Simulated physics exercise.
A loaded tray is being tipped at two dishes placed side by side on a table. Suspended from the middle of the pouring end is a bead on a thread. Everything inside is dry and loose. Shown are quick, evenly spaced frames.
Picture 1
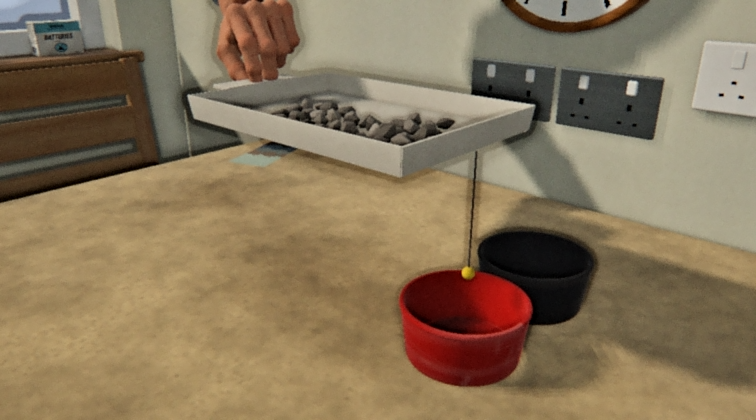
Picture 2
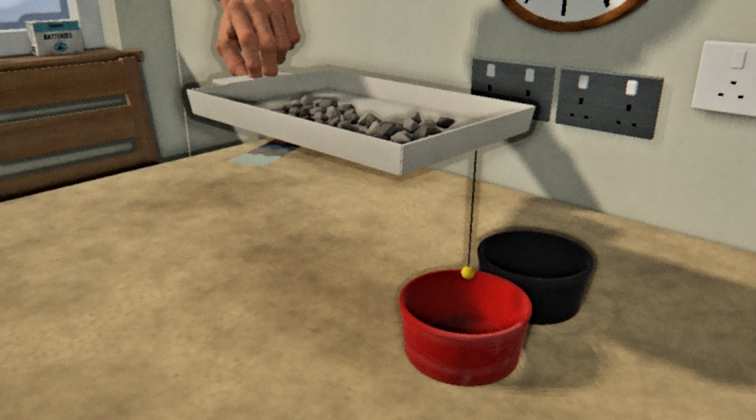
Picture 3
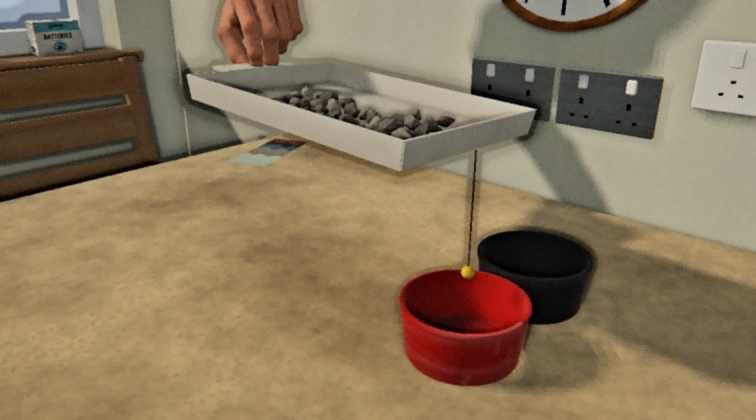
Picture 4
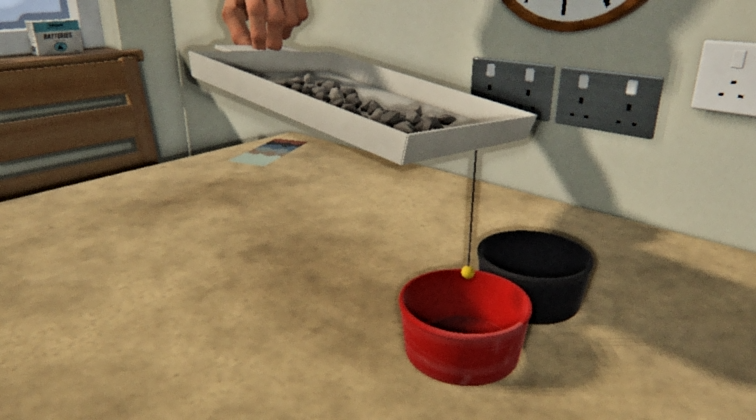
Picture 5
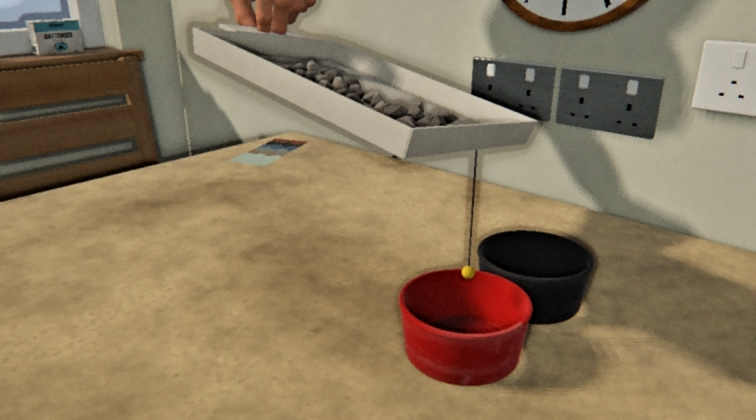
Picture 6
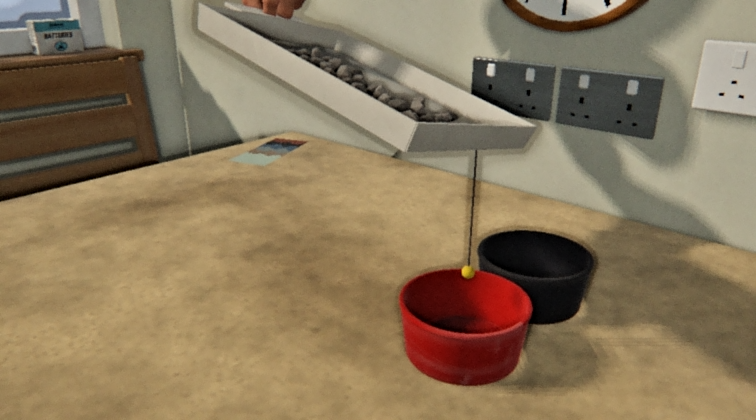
On a worktop below wall sockets and a clock, a hand holds the far end of a pale tray of gravel, with a yellow bead hanging above a red dish beside a black one. The hand raises that end, slightly at first, then steadily higher, and the tray slants more steeply toward the right.
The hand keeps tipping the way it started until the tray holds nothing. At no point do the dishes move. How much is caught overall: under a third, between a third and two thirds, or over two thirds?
Landed: Beyond two thirds.
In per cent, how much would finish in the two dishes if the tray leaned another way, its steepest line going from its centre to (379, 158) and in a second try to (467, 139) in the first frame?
Roughly 20 % in the first case and 40 % in the second.
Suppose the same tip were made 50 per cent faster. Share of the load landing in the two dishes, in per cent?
Close to 80 per cent.
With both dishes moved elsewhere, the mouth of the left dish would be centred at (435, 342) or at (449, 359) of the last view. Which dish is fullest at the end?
Tries in order: The one to the right, the one to the right.
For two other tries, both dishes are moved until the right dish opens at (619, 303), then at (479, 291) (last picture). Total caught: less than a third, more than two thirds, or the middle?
On the first try the answer is under a third, and on the second it is under a third.
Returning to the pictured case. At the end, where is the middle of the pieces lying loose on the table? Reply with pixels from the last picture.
At about (460, 297).
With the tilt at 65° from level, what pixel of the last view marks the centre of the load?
Load centre: Approx. (491, 127).
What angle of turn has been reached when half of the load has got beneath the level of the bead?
About 105° of tilt.
Soon, tray tipped steeply; nearly all on the tray; a stray few in the air.
A while on, tray tipped past a quarter turn; about a third on the tray; a stray few in the left dish; about half in the right dish; a stray few outside both; a small part in the air.
Towards the end, tray tipped past a quarter turn; a stray few in the left dish; most in the right dish; about a quarter outside both.
Finally, tray tipped past a quarter turn; a stray few in the left dish; most in the right dish; about a quarter outside both.
